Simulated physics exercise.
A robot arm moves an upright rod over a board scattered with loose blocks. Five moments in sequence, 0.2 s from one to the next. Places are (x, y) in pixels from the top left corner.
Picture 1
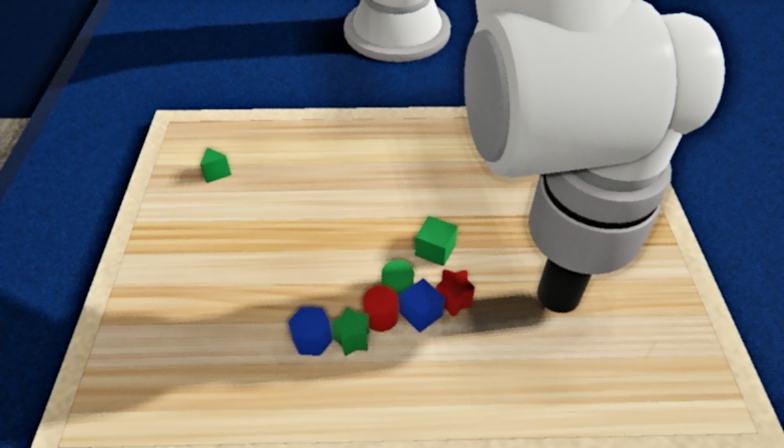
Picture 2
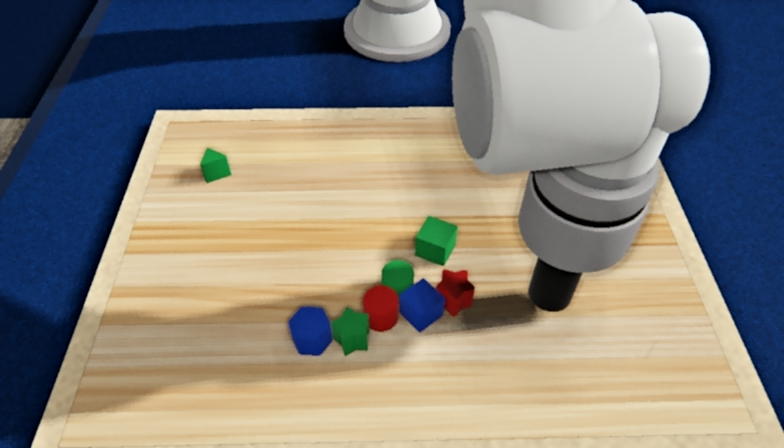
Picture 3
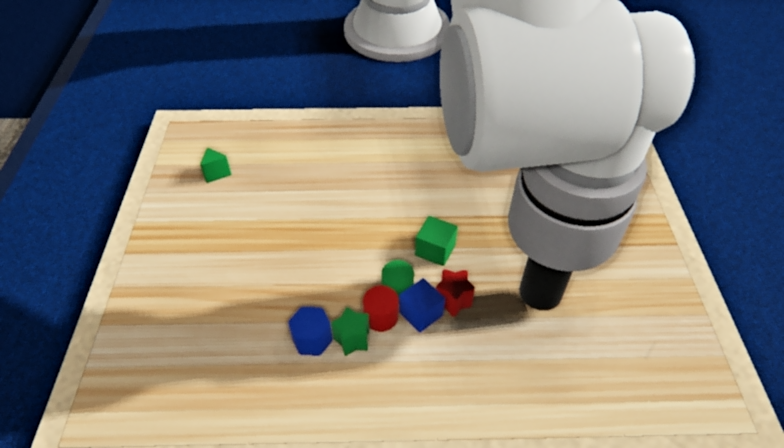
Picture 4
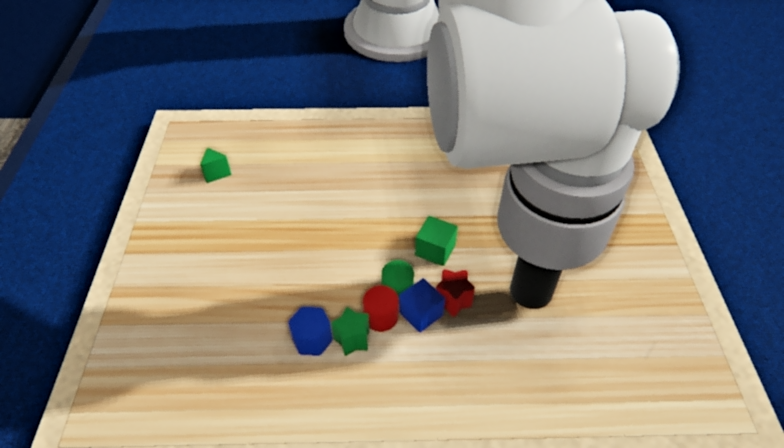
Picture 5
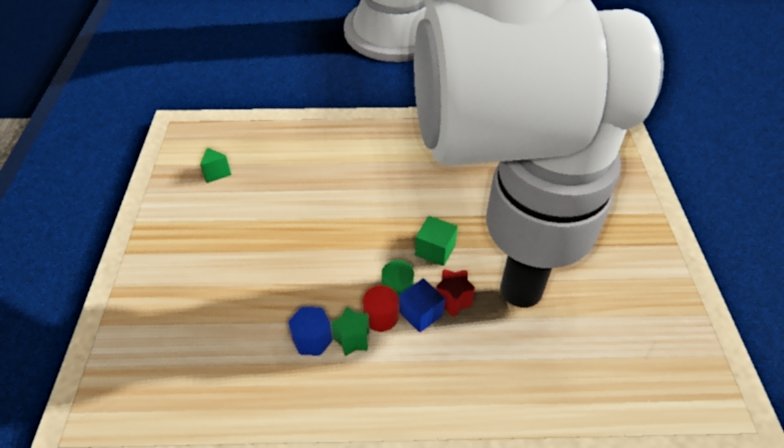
A robot arm slid its upright black rod a short way left across the wooden board, drawing nearer to the red star, while the scattered red, green and blue blocks all stayed still.
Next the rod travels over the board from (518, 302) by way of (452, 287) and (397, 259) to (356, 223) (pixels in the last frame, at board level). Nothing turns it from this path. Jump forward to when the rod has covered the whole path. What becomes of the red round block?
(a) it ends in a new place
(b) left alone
The answer is a.
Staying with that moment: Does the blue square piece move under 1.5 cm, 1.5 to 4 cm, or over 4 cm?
It shifts 1.5 to 4 cm.
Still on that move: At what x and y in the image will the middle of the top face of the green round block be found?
Around (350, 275).
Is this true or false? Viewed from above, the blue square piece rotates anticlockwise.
Verdict: True.
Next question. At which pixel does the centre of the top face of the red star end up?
It will likely be found at (383, 267).
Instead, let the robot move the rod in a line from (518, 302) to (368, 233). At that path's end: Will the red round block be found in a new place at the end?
No, it doesn't check out.
What follows on the original path. One third of the way, rod (453, 275); red round block (370, 302); green round block (389, 272); blue square piece (408, 305), turned 20° anticlockwise; red star (419, 278).
Two thirds of the way, rod (397, 247); red round block (369, 302); green round block (350, 275); blue square piece (405, 307), turned 30° anticlockwise; green square piece (436, 229); red star (383, 267), turned 50° anticlockwise.
At the end, rod (356, 211); red round block (369, 302); green round block (350, 275); blue square piece (405, 307), turned 30° anticlockwise; green square piece (436, 229); red star (383, 267), turned 50° anticlockwise.
